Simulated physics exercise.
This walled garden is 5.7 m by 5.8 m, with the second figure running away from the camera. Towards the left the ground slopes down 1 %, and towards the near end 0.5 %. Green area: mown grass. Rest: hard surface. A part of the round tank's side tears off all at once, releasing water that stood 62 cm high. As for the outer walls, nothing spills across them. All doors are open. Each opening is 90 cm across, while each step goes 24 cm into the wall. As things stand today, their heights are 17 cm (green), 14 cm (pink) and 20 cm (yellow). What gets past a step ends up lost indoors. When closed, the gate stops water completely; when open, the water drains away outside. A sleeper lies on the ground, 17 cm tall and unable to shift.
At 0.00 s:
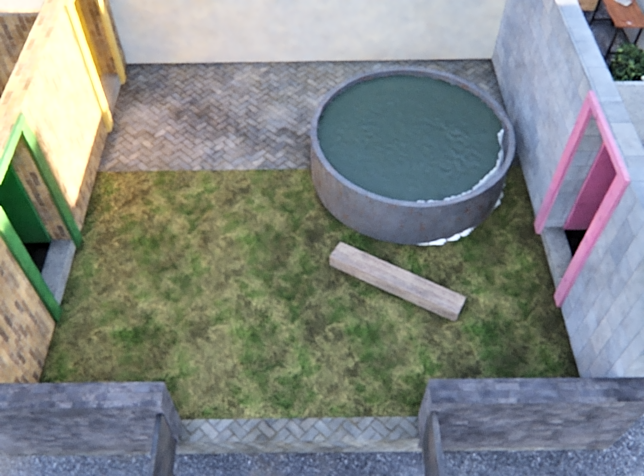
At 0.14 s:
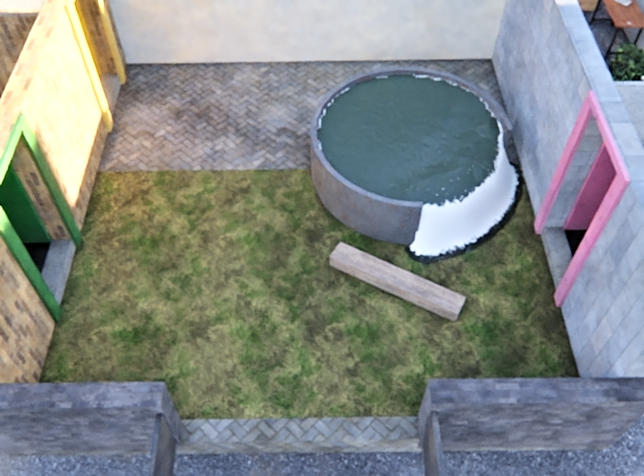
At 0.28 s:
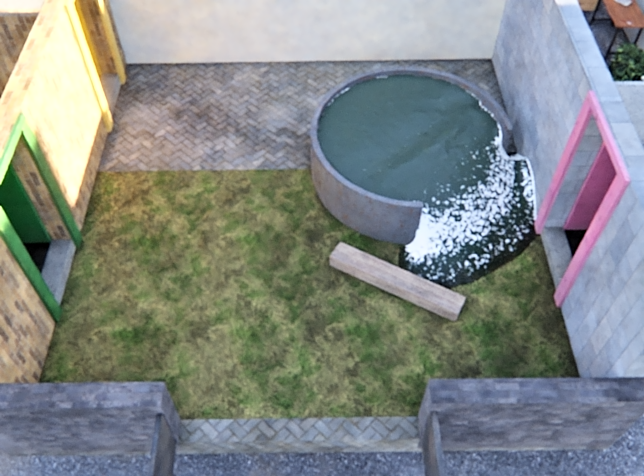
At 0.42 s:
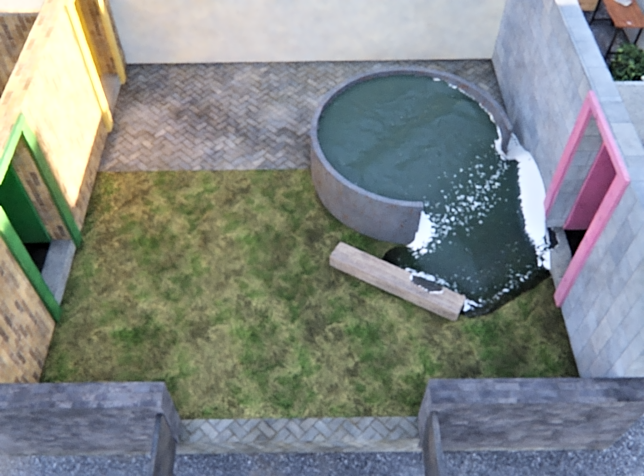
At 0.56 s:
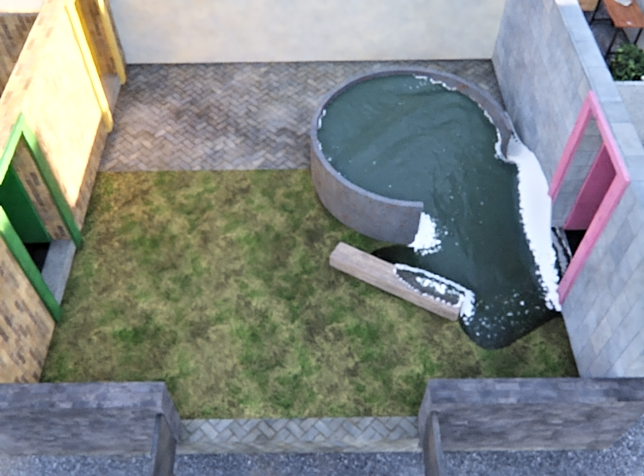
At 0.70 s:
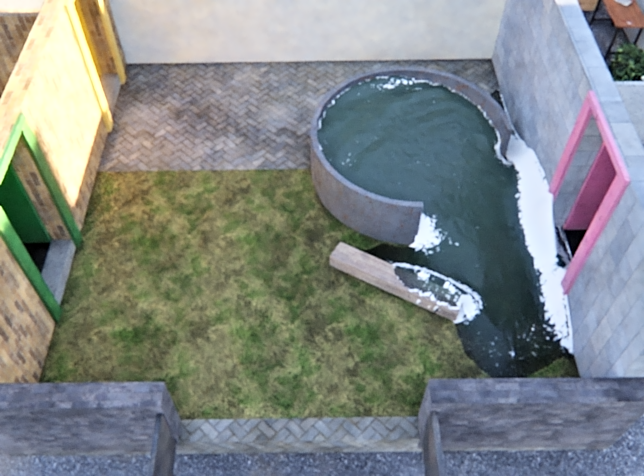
In a walled garden, part of a round tank's side tore away, and water burst out in white froth, swept around the end of a wooden beam and spread across the grass toward the near wall.
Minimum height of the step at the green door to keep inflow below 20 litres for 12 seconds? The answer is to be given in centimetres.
Minimum: Approx. 7.5 cm.
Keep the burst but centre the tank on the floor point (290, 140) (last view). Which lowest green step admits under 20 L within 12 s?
Then roughly 7.0 cm.
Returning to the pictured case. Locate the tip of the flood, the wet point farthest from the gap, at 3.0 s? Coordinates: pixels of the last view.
Around (172, 418).
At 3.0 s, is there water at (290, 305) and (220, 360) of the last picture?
Soaked; soaked.
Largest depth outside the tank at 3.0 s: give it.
34 cm.
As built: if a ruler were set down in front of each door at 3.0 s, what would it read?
Door depths (cm): Green = 0, pink = 20, yellow = 0.
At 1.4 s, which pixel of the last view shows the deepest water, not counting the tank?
At about pixel (575, 396).
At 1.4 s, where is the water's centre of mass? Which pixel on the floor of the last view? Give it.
(441, 205), roughly.
After 1.4 s water covers 20 % of the floor, deepest (57 cm) near (575, 396); it has not reached the green door.
After 3.0 s water covers 45 % of the floor, deepest (34 cm) near (544, 413); it has not reached the green door.
After 12.0 s water covers 95 % of the floor, deepest (10 cm) near (421, 282); 8 cm at the green door, 0 litres in over its 17 cm step.
At the green door as built, the water arrived by 4.7 s and peaked near 12 cm at 5.4 s.
With a step of 6.5 cm, 35 litres would have come in within the 12 s; with 9 cm, 6 litres. So under 20 litres takes about 7.5 cm.
